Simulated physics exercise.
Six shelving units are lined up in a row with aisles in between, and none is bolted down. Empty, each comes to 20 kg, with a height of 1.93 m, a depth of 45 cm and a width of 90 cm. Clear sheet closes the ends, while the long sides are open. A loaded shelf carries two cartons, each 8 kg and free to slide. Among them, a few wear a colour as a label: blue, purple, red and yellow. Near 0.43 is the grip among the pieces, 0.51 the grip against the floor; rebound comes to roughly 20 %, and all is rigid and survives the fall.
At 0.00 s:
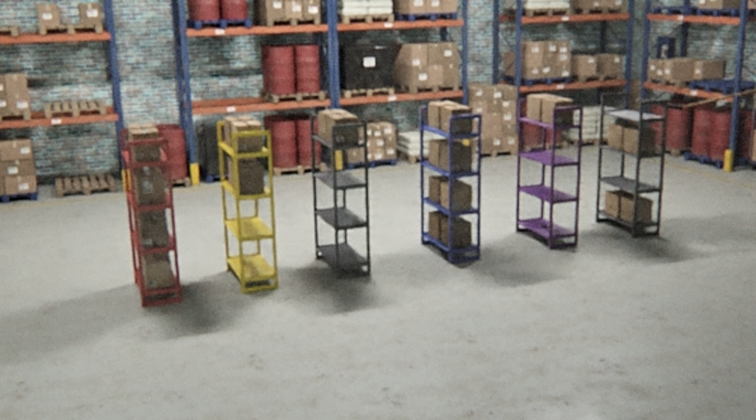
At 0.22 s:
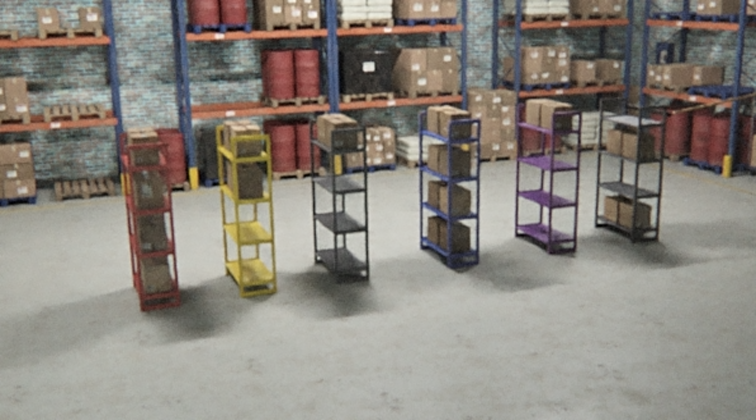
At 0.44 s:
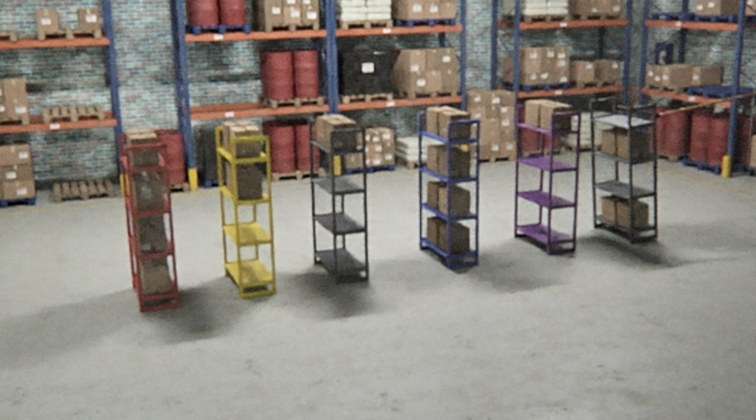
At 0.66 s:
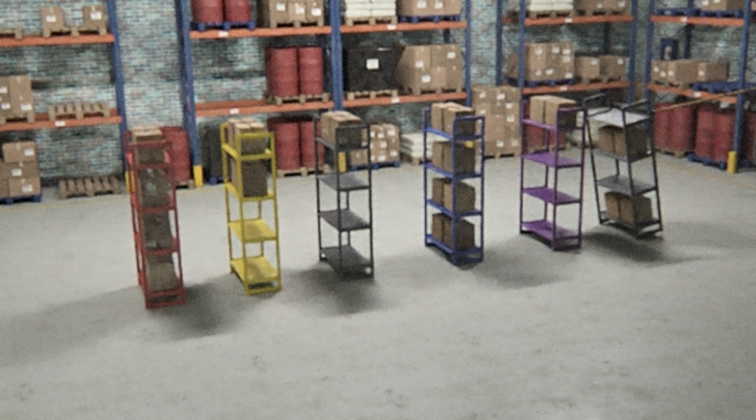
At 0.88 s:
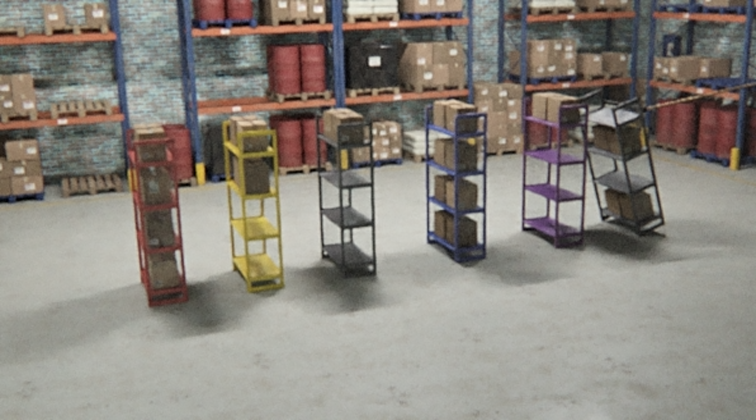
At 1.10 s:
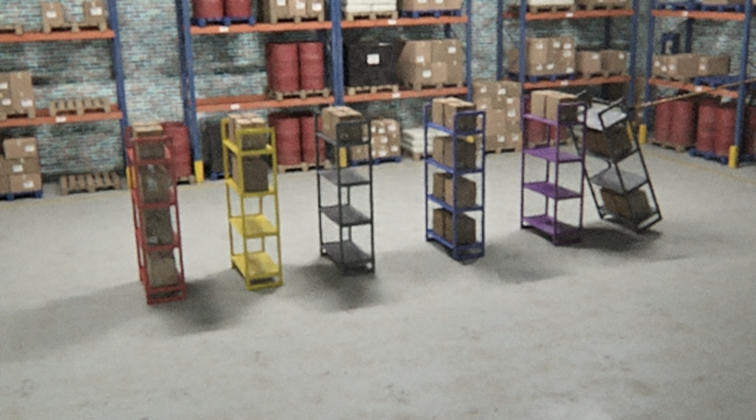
A thin pole enters from the right in a warehouse with pallet racks of boxes and red drums along a brick wall, seen from slightly above. Six shelving units holding cartons stand in a row: red, yellow, dark grey, blue, purple and dark grey from left to right. The pole pushes the rightmost unit, which leans left toward the purple one, while the view shifts slightly.
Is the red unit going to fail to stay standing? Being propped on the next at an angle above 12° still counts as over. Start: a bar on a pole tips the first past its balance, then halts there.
No, it holds.
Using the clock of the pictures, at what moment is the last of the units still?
Rest time: Around 4.5 s.
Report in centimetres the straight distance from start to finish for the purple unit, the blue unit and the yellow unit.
I'd estimate purple at 0 cm, blue at 0 cm and yellow at 0 cm.
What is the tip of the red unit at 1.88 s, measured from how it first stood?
I'd estimate close to 0°.
After 1.44 s, 0 cartons spilt or dropped; none of the 5 other units over; red unit unmoved.
After 1.88 s, 3 cartons spilt or dropped; none of the 5 other units over, 1 disturbed; red unit unmoved; purple unit leaning 3°.
At rest (4.8 s), 4 cartons spilt or dropped; none of the 5 other units over; red unit unmoved; purple unit unmoved; blue unit unmoved. Five left standing. As the last picture would show them, middles, red unit near (155, 212), purple unit near (552, 169).
